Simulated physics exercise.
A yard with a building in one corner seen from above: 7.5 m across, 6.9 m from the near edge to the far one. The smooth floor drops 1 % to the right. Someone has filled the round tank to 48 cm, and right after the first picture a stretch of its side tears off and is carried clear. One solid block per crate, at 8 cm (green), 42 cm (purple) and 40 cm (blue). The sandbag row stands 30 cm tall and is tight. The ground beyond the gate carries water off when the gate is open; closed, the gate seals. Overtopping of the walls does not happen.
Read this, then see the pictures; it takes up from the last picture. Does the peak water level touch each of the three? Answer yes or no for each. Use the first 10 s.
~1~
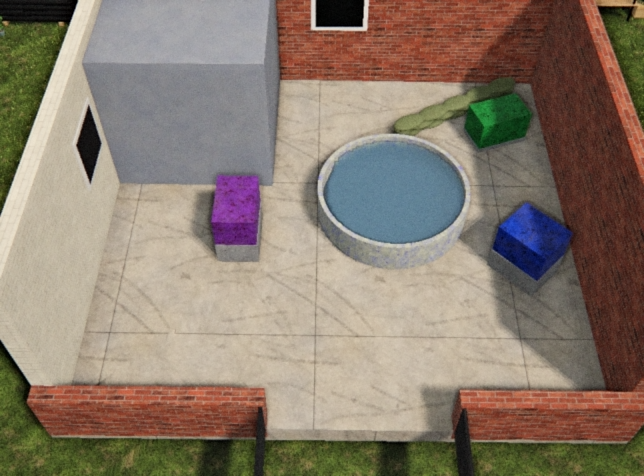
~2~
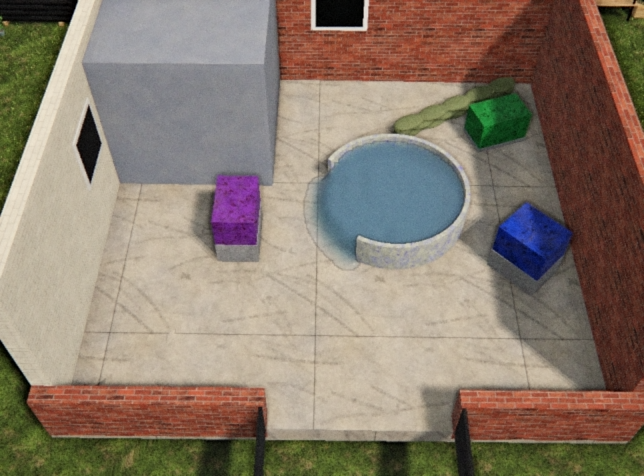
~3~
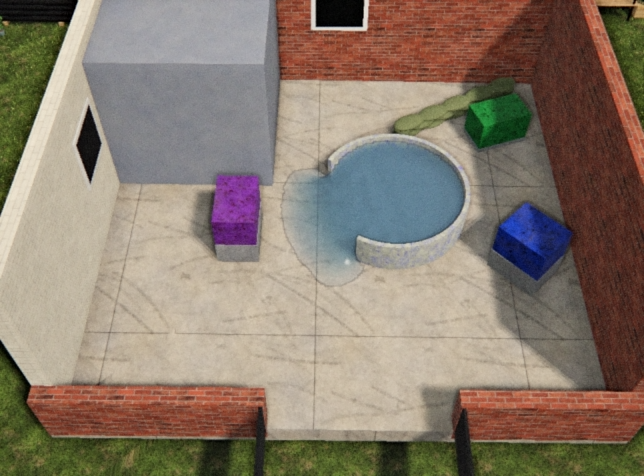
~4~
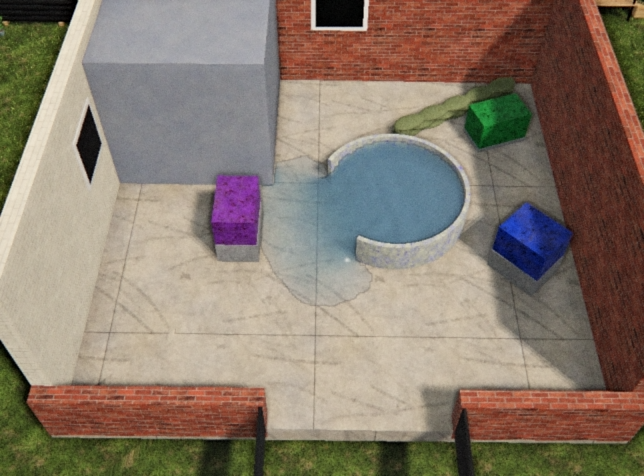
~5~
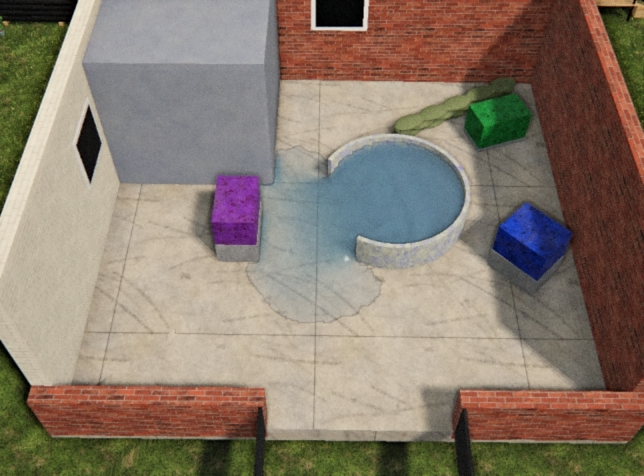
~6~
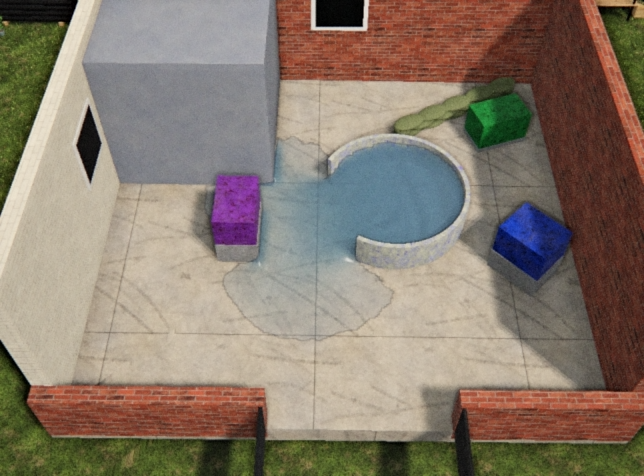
Crate by crate: Green crate - no, untouched; purple crate - no, untouched; blue crate - no, untouched.
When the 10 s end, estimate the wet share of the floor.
Covered: Roughly 85 per cent.
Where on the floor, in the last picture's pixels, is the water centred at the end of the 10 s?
I'd say somewhere around (350, 243).
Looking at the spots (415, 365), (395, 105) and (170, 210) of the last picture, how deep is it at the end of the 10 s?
About 3, 6 and 4 cm respectively.
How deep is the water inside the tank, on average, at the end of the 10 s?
About 6 centimetres on average.
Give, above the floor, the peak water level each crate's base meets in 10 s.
Peak readings (cm) - green: 3; purple: 32; blue: 5.
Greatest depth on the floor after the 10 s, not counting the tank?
10 cm or so.
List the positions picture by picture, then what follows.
In the first picture, the round tank at (393, 190) is whole and still, 48 cm deep.
In the second picture, the front is at (325, 178), 1.0 m from the gap at (324, 217); 0.3 m2 of floor is under water; 48 cm left at the back of the round tank.
In the third picture, the front is at (332, 282), 1.2 m from the gap at (324, 218); 1.3 m2 of floor is under water; 48 cm left at the back of the round tank.
In the fourth picture, the front is at (304, 298), 1.5 m from the gap at (324, 219); 2.8 m2 of floor is under water; 48 cm left at the back of the round tank.
In the fifth picture, the front is at (300, 314), 1.8 m from the gap at (324, 219); 3.9 m2 of floor is under water; 48 cm left at the back of the round tank.
In the sixth picture, the front is at (263, 324), 2.2 m from the gap at (324, 219); 4.9 m2 of floor is under water; 48 cm left at the back of the round tank.
A moment later water covers 25 % of the floor and is deepest (34 cm) near (265, 235); green plinth not reached, purple plinth reached, blue plinth not reached.
Soon after water covers 35 % of the floor and is deepest (28 cm) near (265, 235); green plinth not reached, purple plinth reached, blue plinth not reached.
Next water covers 50 % of the floor and is deepest (24 cm) near (81, 350); green plinth not reached, purple plinth reached, blue plinth not reached.
Later on water covers 55 % of the floor and is deepest (14 cm) near (260, 300); green plinth not reached, purple plinth reached, blue plinth not reached.
At the end water covers 85 % of the floor and is deepest (10 cm) near (569, 416); highest at the green plinth 3 cm, highest at the purple plinth 32 cm, highest at the blue plinth 5 cm.
